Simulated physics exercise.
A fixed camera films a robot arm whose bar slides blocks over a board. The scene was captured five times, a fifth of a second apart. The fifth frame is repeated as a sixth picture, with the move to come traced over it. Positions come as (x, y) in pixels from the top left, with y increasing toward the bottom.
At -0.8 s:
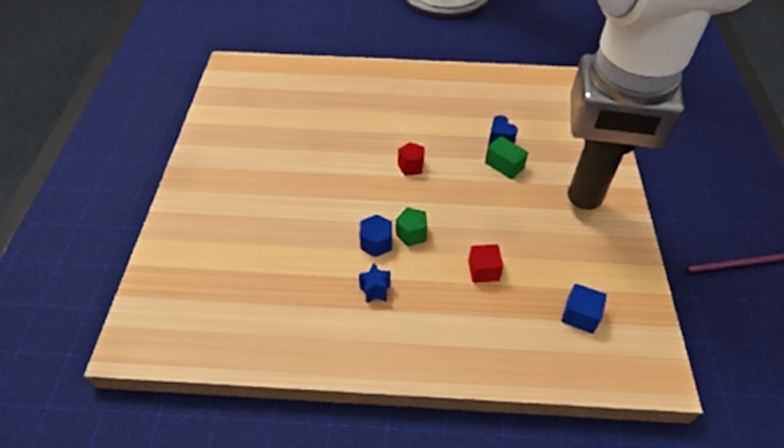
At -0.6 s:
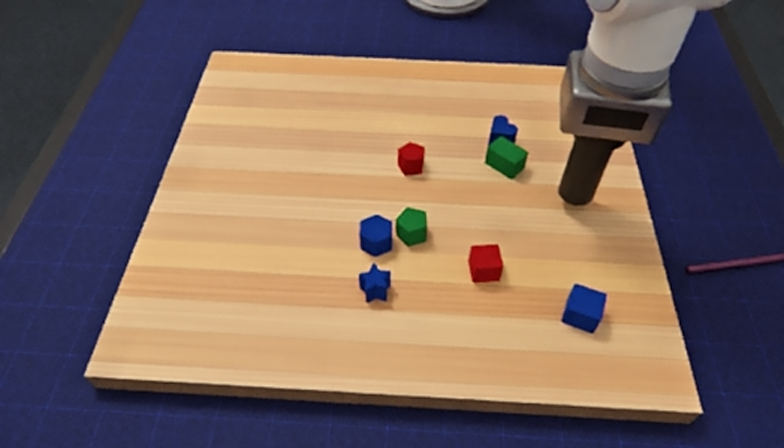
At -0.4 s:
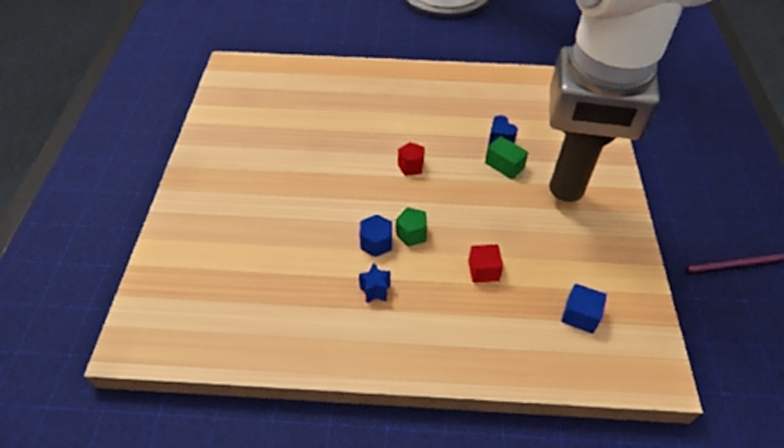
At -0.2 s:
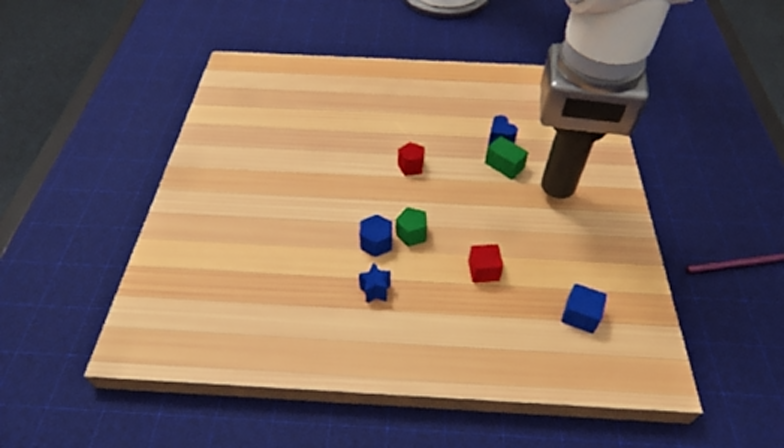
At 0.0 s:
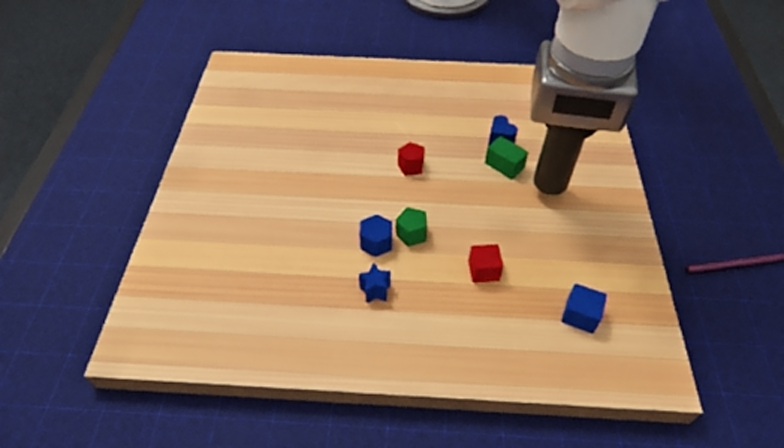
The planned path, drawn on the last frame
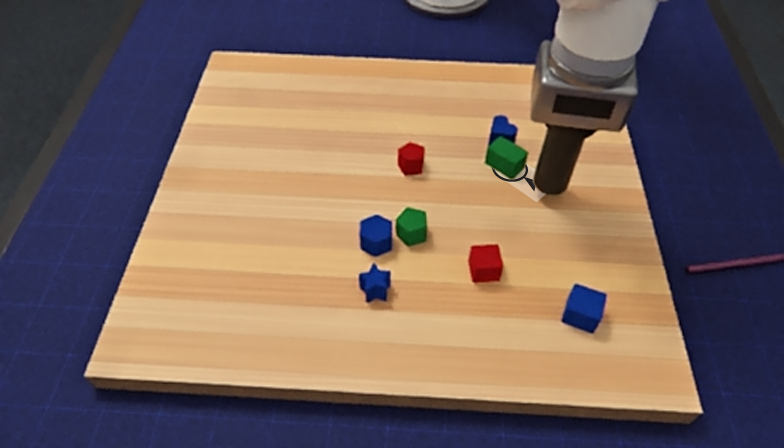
To begin with, a robot arm holds a dark bar upright near the right side of a wooden board scattered with red, green and blue blocks. The arm then moves the bar a short way left and slightly up, closer to the green rectangular block, while every block stays still.
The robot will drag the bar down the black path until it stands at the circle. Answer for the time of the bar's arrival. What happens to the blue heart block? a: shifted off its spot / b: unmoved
b
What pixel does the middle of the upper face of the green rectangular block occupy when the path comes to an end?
I'd guess (486, 136).
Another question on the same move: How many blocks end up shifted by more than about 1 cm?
One block, no more.
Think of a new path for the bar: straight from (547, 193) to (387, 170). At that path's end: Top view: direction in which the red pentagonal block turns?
It turns round clockwise.
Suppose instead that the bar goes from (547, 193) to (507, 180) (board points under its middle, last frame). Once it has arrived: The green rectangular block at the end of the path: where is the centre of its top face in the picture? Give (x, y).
When the path ends, it will be at (494, 141).
The drawn path runs in a line from (547, 193) to (510, 168).
What follows on the original path. Halfway along, bar (531, 170); green rectangular block (504, 147).
At the end, bar (512, 158); blue heart block not moved; green rectangular block (486, 136).
